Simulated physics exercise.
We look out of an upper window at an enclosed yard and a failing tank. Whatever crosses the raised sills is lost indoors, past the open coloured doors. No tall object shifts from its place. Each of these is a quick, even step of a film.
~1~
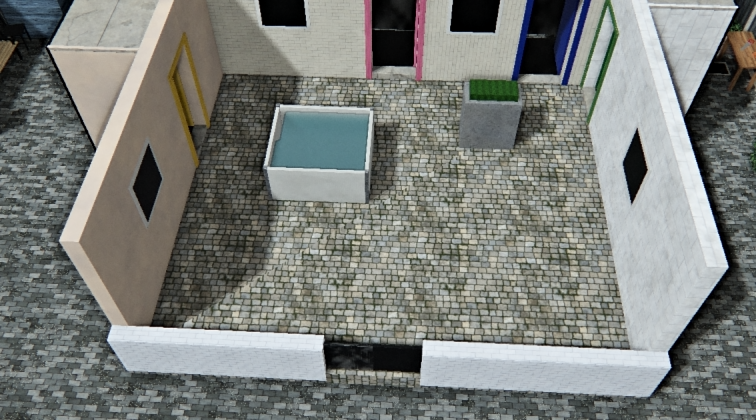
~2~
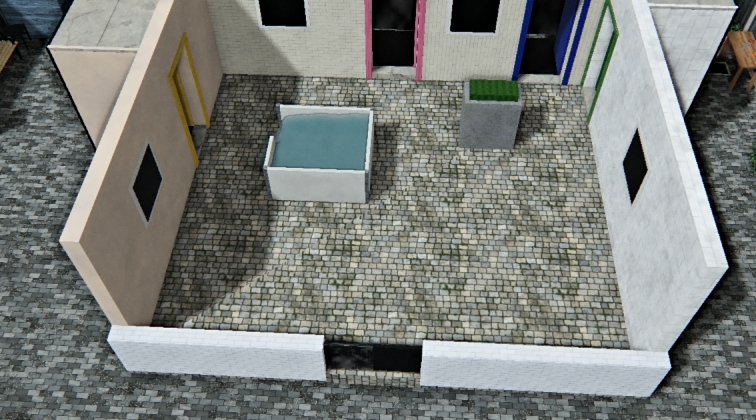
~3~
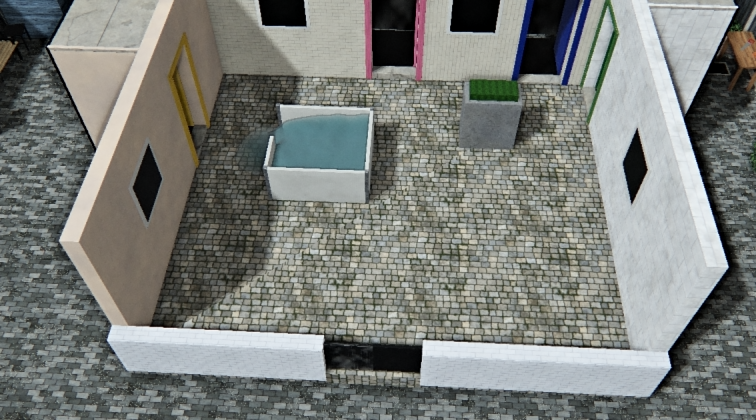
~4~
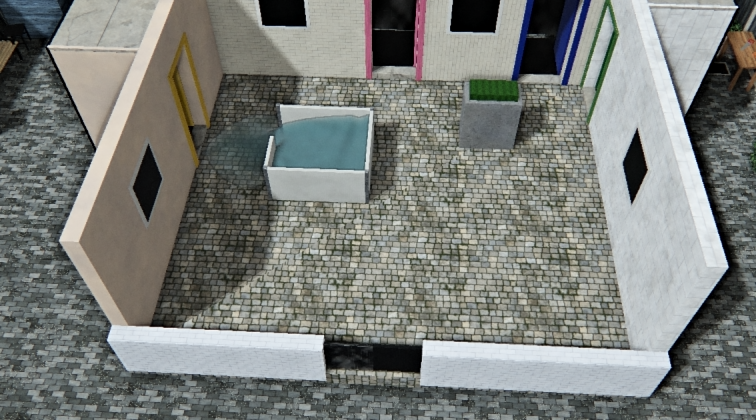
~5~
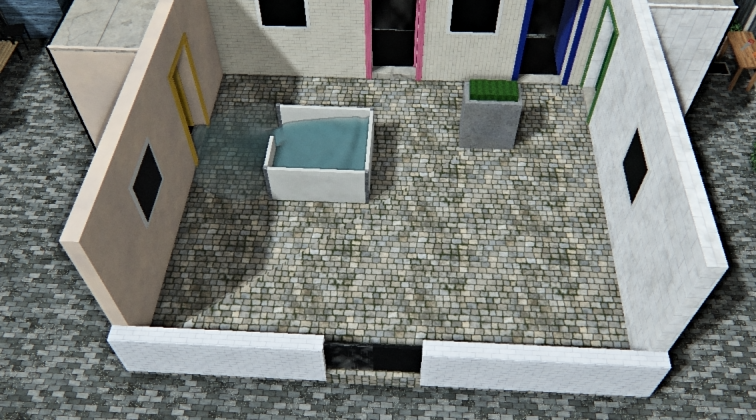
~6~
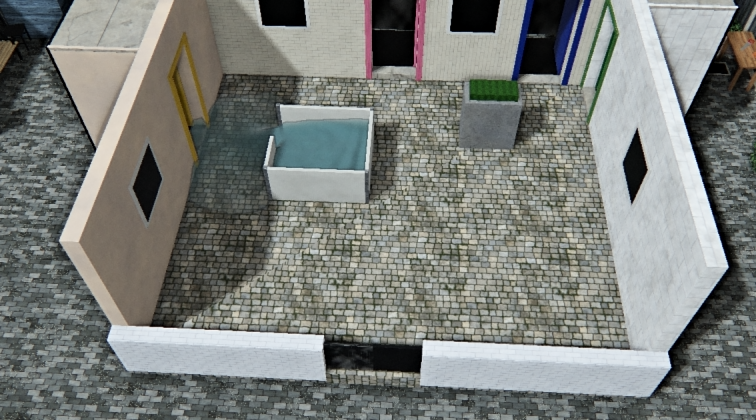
Water poured from a gap in the left side of a white tank in a walled, cobbled yard, spreading leftward across the stones to the wall by the yellow-framed doorway as nothing else moved.
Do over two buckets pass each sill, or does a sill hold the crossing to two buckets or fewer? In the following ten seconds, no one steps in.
Outcome: I expect the green door to see two buckets at most. I expect the pink door to see two buckets at most. I expect the blue door to see two buckets at most. I expect the yellow door to see over two buckets.
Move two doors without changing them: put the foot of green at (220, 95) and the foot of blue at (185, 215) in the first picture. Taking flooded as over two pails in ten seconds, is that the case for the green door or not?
I'd say green door overflows.
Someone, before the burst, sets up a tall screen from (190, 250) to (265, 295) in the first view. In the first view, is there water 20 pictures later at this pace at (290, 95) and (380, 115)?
As listed: Flooded, awash.
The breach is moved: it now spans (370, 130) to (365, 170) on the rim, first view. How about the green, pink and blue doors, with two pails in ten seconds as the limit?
Going door by door: The green one stays safe, the pink one stays safe, and the blue one gets too much.
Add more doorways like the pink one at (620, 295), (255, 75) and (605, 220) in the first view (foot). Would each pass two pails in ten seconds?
In the listed order: Stays within it, tops the limit, stays within it.
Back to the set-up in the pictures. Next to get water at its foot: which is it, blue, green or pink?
Call: The pink one.
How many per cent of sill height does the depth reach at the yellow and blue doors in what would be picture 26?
Readings, in sequence: 230 percent and 0 percent.
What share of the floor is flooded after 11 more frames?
I'd put it at roughly 20 per cent.
A moment on, water covers 10 % of the floor; the green door not reached, the pink door not reached, the blue door not reached, the yellow door far over two buckets in.
Next, water covers 20 % of the floor; the green door not reached, the pink door not reached, the blue door not reached, the yellow door far over two buckets in.
Then, water covers 35 % of the floor; the green door not reached, the pink door wet at the sill, nothing in, the blue door not reached, the yellow door far over two buckets in.
Later, water covers 55 % of the floor; the green door wet at the sill, nothing in, the pink door wet at the sill, nothing in, the blue door wet at the sill, nothing in, the yellow door far over two buckets in.
In the end, water covers 80 % of the floor; the green door wet at the sill, nothing in, the pink door wet at the sill, nothing in, the blue door under two buckets in, the yellow door far over two buckets in.
